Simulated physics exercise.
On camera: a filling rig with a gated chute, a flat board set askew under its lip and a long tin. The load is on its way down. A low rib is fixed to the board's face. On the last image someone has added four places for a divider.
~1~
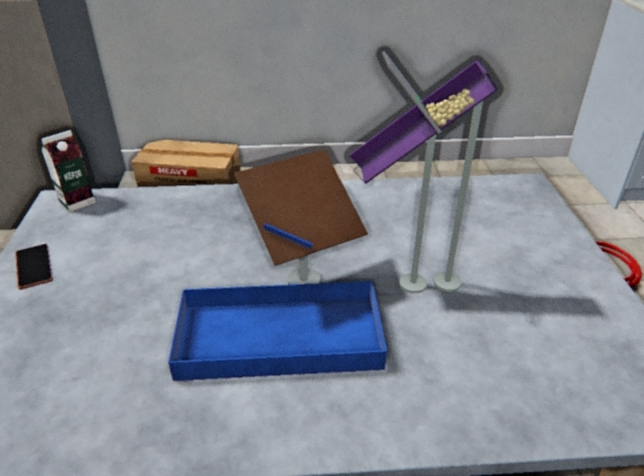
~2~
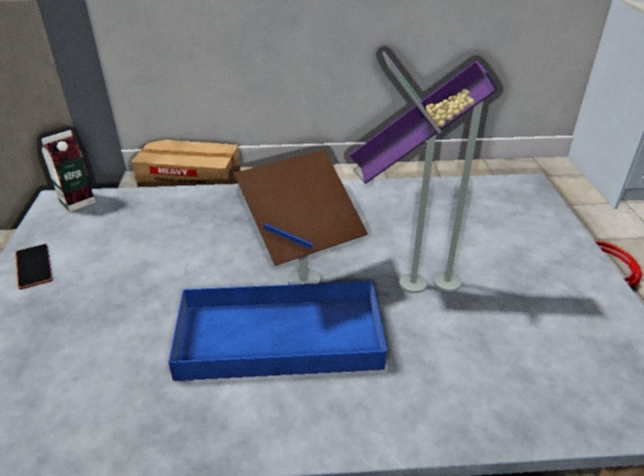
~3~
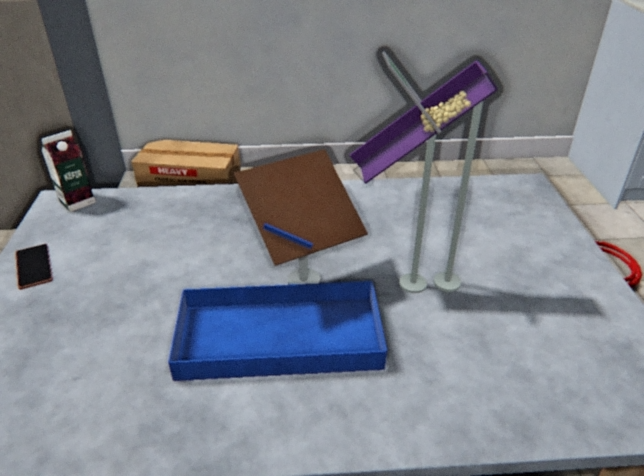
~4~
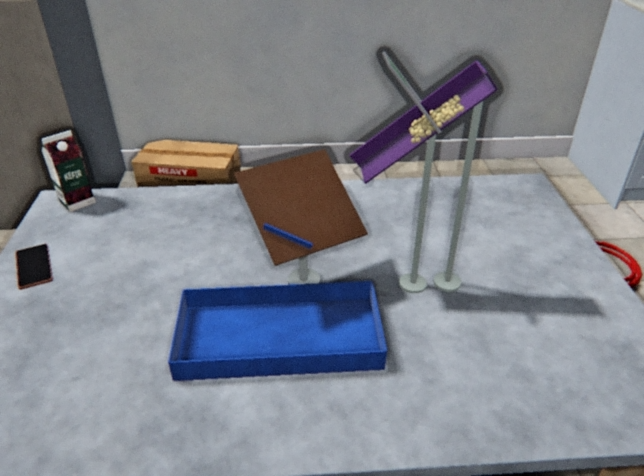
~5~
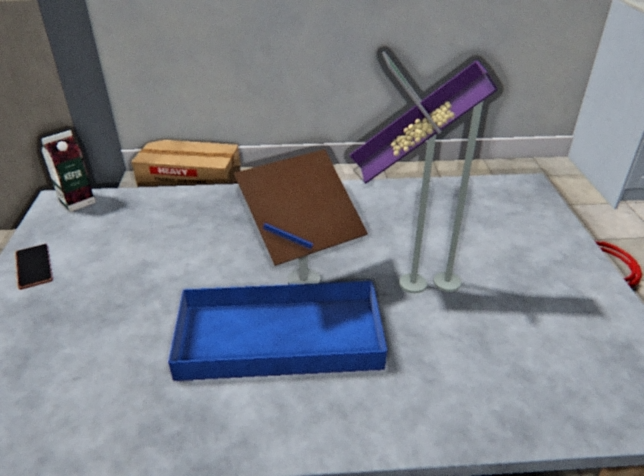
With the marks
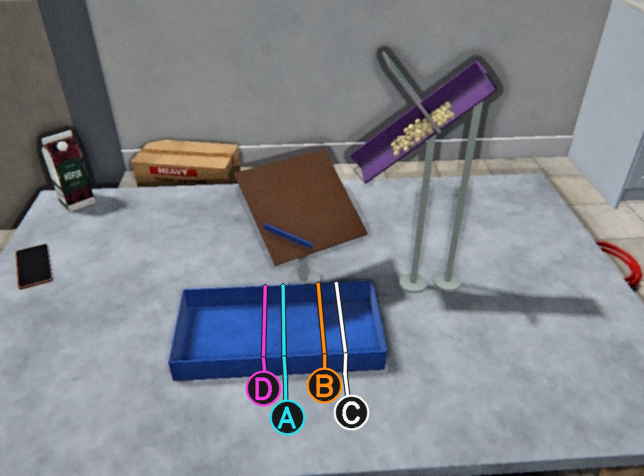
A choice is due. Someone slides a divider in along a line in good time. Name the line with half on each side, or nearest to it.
C.
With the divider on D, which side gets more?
Right.
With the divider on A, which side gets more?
Right.
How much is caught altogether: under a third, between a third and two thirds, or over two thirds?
Over two thirds.
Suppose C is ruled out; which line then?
It is B.
On the marked copy, line A crosses the front rim at (284, 356); line B crosses the front rim at (324, 354); line C crosses the front rim at (345, 353); line D crosses the front rim at (263, 357).
If A is chosen, of what is caught, a stray few on the left of the divider, nearly all on the right.
If B is chosen, of what is caught, a small part on the left of the divider, most on the right.
If C is chosen, of what is caught, about two thirds on the left of the divider, about a third on the right.
If D is chosen, of what is caught, a stray few on the left of the divider, nearly all on the right.
